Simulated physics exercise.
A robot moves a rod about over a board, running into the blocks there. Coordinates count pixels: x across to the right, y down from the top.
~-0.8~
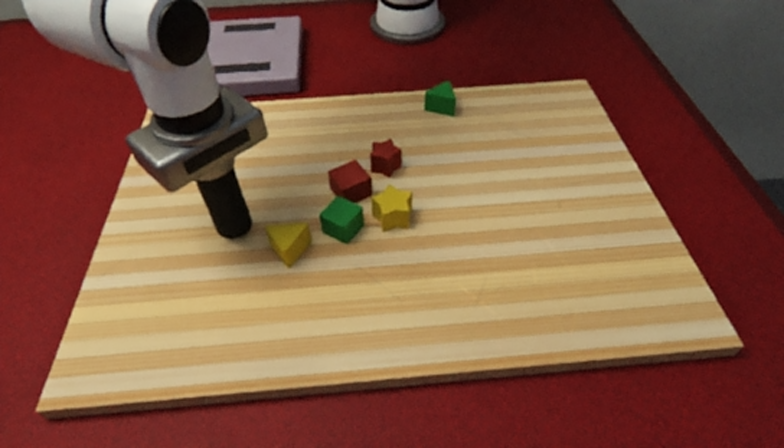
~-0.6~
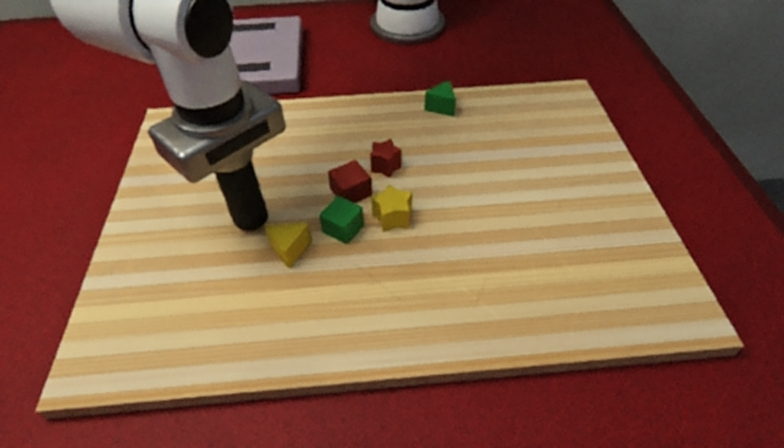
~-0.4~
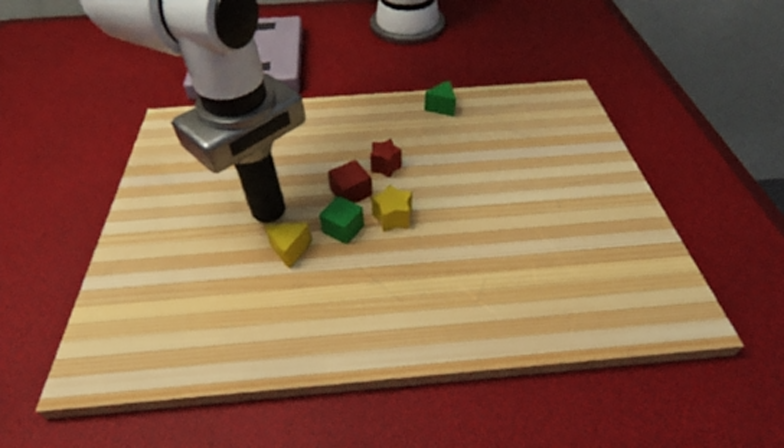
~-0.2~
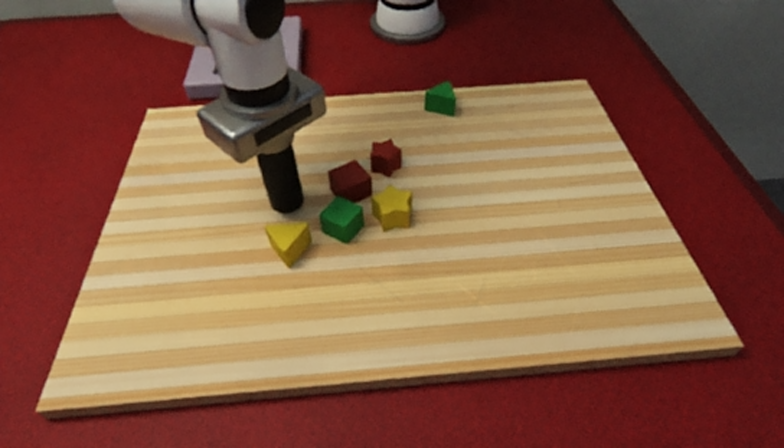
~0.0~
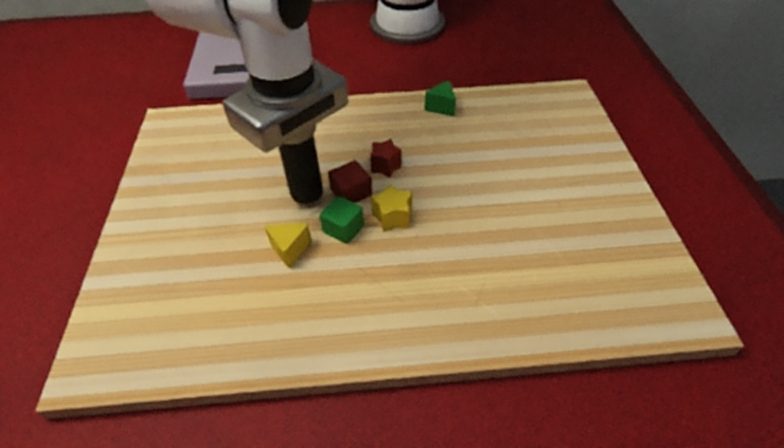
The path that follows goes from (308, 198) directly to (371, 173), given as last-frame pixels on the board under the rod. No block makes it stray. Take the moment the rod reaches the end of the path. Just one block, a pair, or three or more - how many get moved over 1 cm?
Going by the path, two blocks will move.
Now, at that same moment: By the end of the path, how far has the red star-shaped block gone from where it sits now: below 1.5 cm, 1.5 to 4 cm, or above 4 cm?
The answer is 1.5 to 4 cm.
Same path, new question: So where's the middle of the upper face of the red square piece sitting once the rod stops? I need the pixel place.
By then it is at (395, 171).
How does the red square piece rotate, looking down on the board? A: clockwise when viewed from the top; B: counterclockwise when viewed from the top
That would be A.
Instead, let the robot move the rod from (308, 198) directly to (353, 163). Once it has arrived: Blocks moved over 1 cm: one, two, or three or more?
One.
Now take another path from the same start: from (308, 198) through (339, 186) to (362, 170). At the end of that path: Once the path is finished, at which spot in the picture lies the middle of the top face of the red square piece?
Answer: (381, 170).
On the path given first. Halfway along, rod (340, 180); red square piece (370, 173), turned 40° clockwise.
At the end, rod (371, 168); green square piece in place; red square piece (395, 171), turned 90° clockwise; red star-shaped block (397, 142), turned 15° anticlockwise.
